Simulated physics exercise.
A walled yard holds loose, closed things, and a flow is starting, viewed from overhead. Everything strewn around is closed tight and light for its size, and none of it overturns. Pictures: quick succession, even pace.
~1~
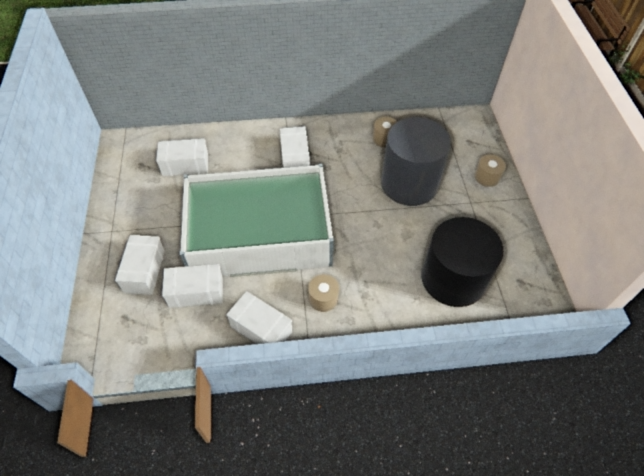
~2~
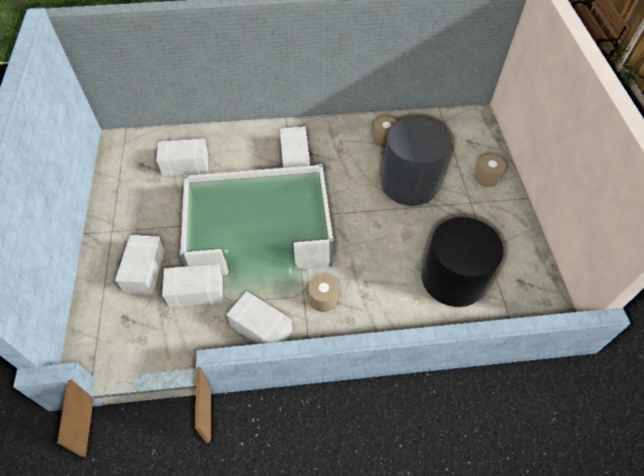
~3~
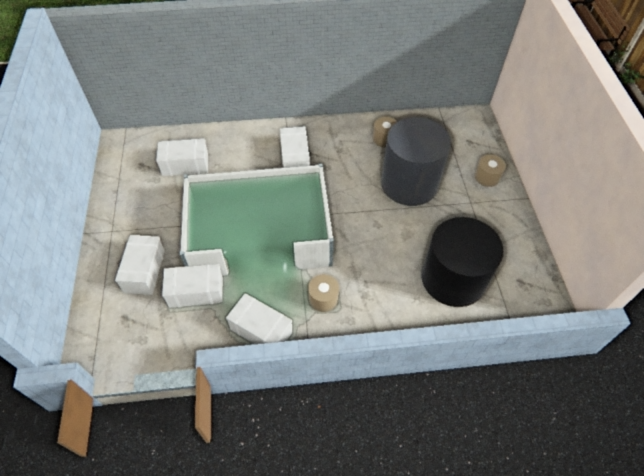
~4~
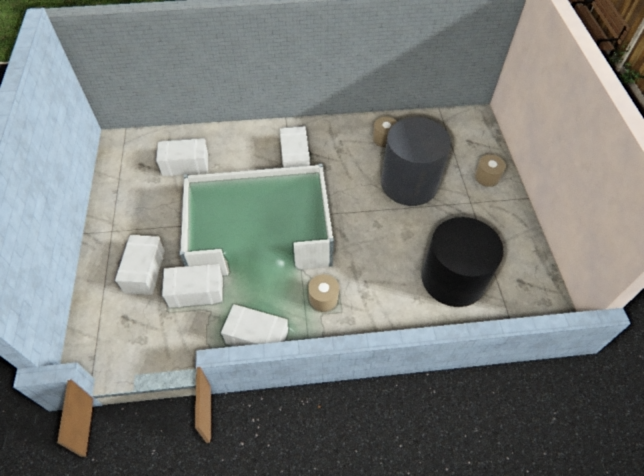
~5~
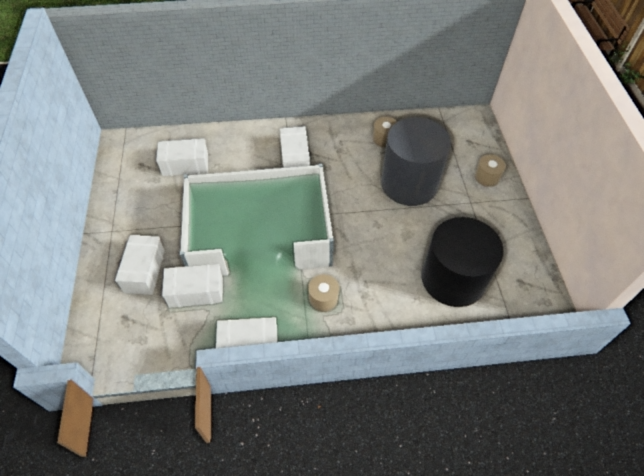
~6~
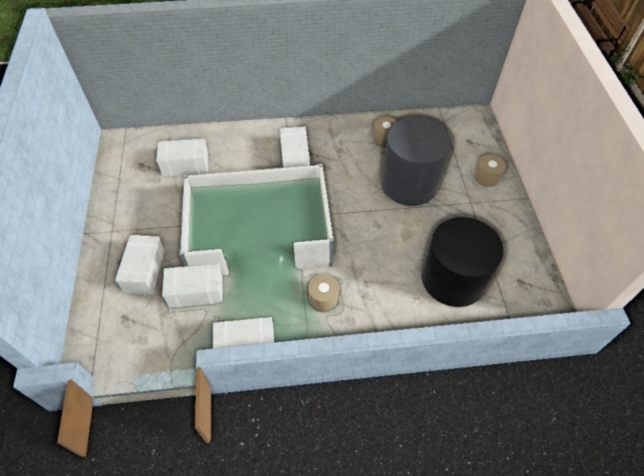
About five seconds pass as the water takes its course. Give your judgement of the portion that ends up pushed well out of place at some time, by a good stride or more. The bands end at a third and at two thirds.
Share: Fewer than a third.
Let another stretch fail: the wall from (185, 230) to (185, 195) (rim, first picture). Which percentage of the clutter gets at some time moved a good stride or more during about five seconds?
Close to 40 %.
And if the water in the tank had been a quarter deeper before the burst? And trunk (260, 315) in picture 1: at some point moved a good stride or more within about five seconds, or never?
As for that object: Went the full length.
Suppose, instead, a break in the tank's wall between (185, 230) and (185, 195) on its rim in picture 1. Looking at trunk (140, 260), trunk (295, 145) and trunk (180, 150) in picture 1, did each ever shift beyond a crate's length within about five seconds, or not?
Results in order: Moved that far / moved that far / stayed within it.
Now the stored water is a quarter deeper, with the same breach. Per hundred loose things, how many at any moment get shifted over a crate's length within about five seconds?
Estimate: Around 20 in a hundred.
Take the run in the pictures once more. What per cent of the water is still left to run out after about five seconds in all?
88 %.
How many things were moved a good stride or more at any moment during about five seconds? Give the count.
Count: 1.
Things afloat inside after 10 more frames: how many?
Well, I'd say 0.
A moment on, 0 of 8 are well off their spots; 1 afloat.
Next, 1 of 8 are well off their spots; 0 afloat.
Later, 1 of 8 are well off their spots; 1 afloat.
In the end, 1 of 8 are well off their spots, and 1 have been at some point; 0 afloat.
